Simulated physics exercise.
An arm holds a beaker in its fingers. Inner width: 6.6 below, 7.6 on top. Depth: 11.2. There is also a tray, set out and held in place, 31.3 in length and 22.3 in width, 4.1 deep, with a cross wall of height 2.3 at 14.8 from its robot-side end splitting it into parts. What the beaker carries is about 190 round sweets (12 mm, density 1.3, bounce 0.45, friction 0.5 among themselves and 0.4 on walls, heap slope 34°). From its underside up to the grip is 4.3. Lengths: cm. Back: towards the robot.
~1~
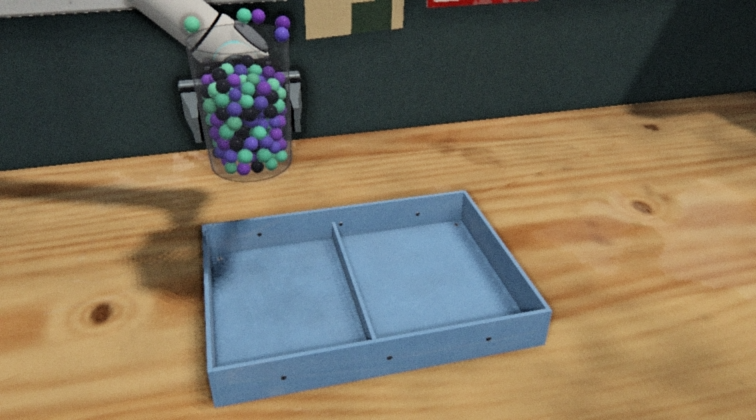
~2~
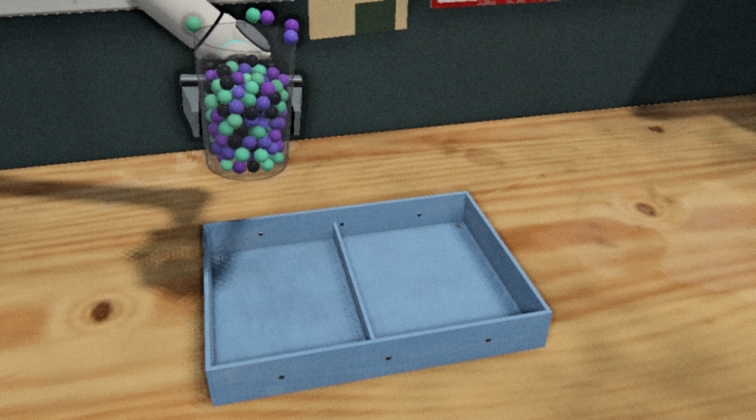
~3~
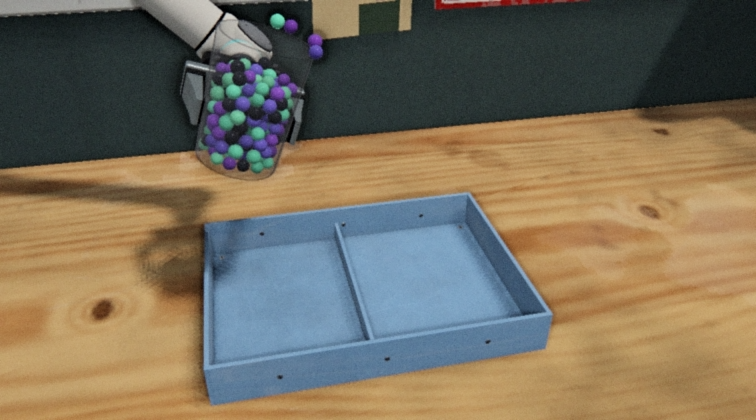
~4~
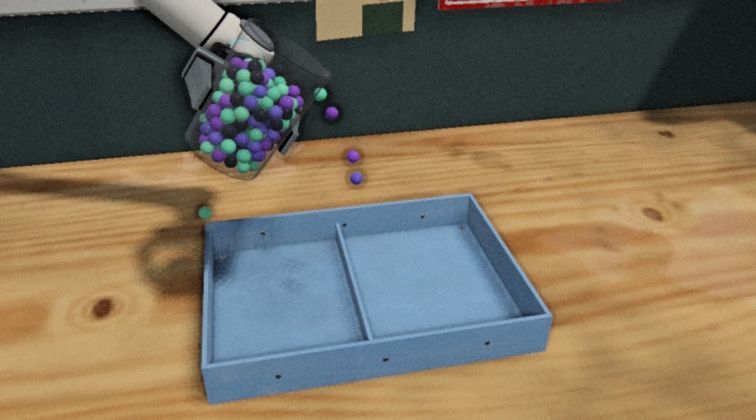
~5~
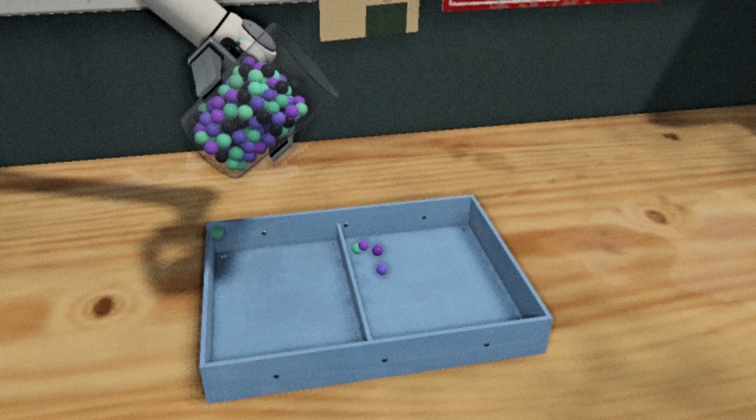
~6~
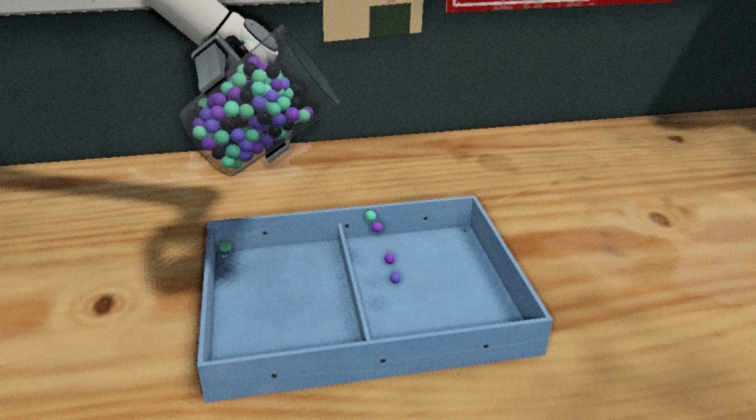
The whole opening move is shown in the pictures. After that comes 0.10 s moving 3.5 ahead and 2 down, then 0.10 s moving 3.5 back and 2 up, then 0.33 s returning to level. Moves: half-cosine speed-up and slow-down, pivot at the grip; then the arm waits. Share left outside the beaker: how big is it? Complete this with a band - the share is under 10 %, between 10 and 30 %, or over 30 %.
The share is under 10 %.
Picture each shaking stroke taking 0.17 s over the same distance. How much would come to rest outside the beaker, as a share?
Estimate for that case: 5 %.
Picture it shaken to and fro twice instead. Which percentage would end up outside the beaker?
About 5 %.
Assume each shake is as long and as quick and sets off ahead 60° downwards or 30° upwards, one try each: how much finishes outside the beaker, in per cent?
5 and 20 %.
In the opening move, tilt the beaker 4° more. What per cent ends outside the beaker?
Estimate: Around 10 per cent.
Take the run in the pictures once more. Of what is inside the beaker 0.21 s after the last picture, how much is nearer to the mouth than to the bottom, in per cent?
That share comes to roughly 35 percent.
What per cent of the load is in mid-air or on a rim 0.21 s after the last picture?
That comes to about 2 per cent, more or less.
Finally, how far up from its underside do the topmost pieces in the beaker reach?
10.0 cm.
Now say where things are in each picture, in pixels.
Beaker middle at (245, 105), level; upper third of the load around (245, 85), from x 190 to 285, top at y 15; 187 in the beaker, in the first frame.
Beaker middle at (246, 104), tilted 5° forward; upper third of the load around (247, 84), from x 195 to 290, top at y 15; 186 in the beaker, 1 in flight or on a rim, in the second frame.
Beaker middle at (250, 104), tilted 19° forward; upper third of the load around (249, 84), from x 205 to 315, top at y 20; 184 in the beaker, 3 in flight or on a rim, in the third frame.
Beaker middle at (254, 105), tilted 36° forward; upper third of the load around (254, 89), from x 200 to 355, top at y 65; 182 in the beaker, 1 in the robot-side part, 4 in flight or on a rim, in the fourth frame.
Beaker middle at (257, 106), tilted 50° forward; upper third of the load around (258, 90), from x 200 to 380, top at y 65; 182 in the beaker, 4 in the far-side part, 1 in the robot-side part, in the fifth frame.
Beaker middle at (258, 106), tilted 55° forward; upper third of the load around (259, 91), from x 200 to 395, top at y 65; 182 in the beaker, 4 in the far-side part, 1 in the robot-side part, in the sixth frame.
Then, 0.21 s after the last picture, tilted 55° forward, highest piece 26 above the table; 178 in the beaker, 4 in the far-side part, 1 in the robot-side part, 4 in flight or on a rim.
Then, 0.42 s after the last picture, tilted 13° forward, highest piece 28 above the table; 176 in the beaker, 9 in the far-side part, 1 in the robot-side part, 1 in flight or on a rim.
Then, 0.73 s after the last picture, level, highest piece 28 above the table; 176 in the beaker, 8 in the far-side part, 2 on the table or floor, 1 in the robot-side part.
Then, 1.78 s after the last picture, level, highest piece 28 above the table; 176 in the beaker, 8 in the far-side part, 2 on the table or floor, 1 in the robot-side part.
Final count, 176 in the beaker, 8 in the far-side part, 2 on the table or floor, 1 in the robot-side part. That is 6 % outside the beaker.
